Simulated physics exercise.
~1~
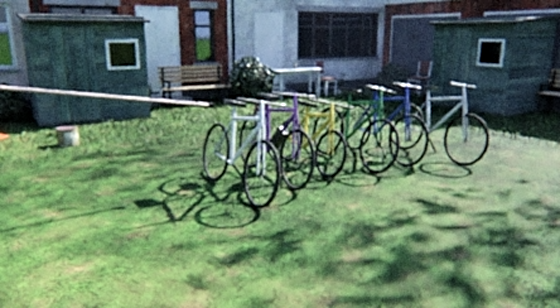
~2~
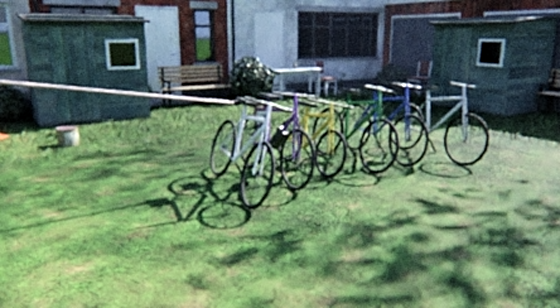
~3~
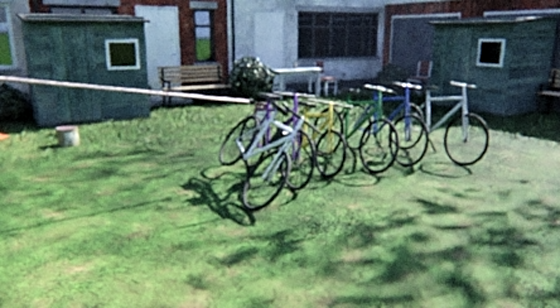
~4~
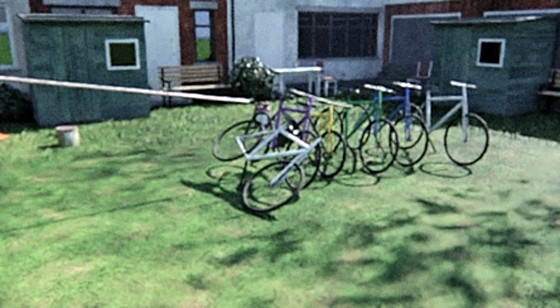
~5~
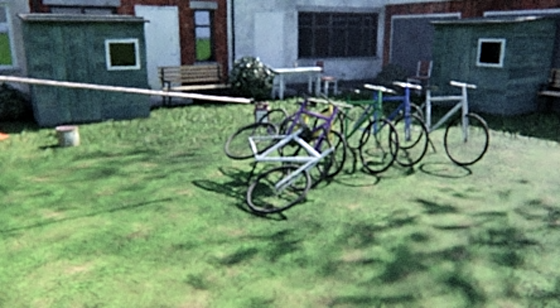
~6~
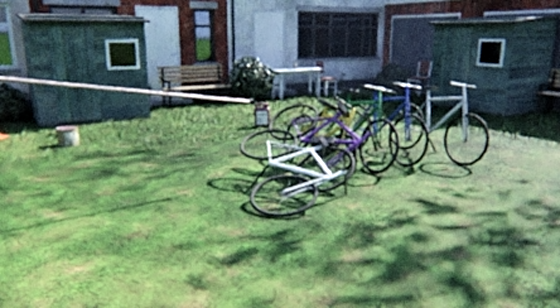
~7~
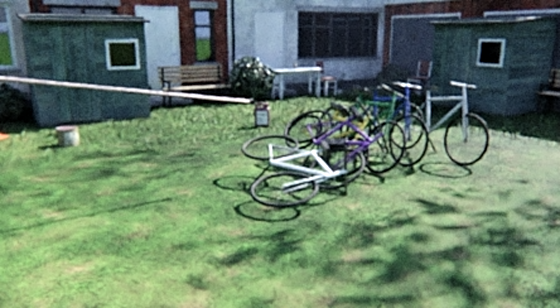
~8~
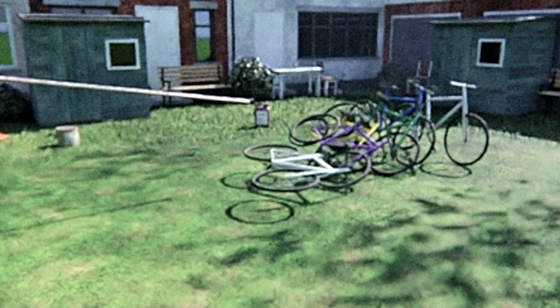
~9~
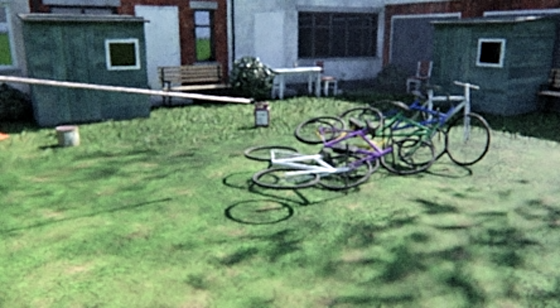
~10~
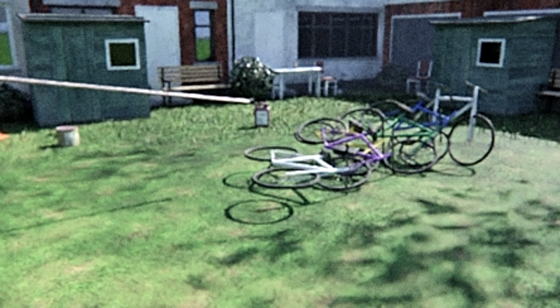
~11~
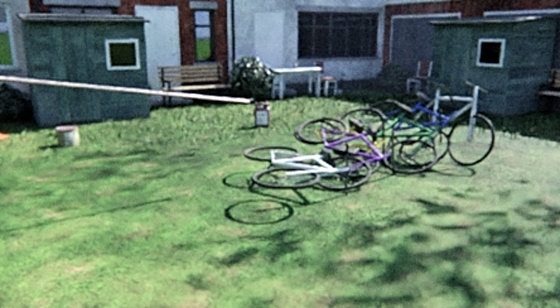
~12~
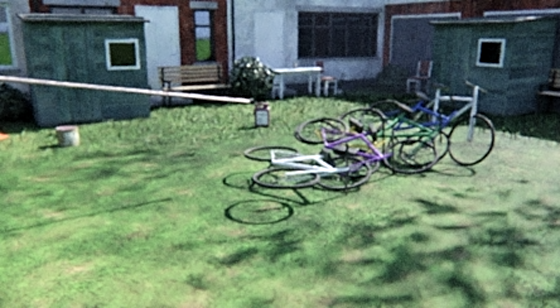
On a sunlit lawn between two small green sheds, with benches and a brick and white building behind, a row of bicycles stands close together. A long pale pole reaches in from the left and pushes the nearest white bicycle, then stops. That bicycle tips to the right into the purple one, and both sink toward the grass. The yellow, green and blue bicycles go over in turn, each leaning onto the next. The movement ends in a tangled heap on the right, with only the white bicycle at the far end still upright.
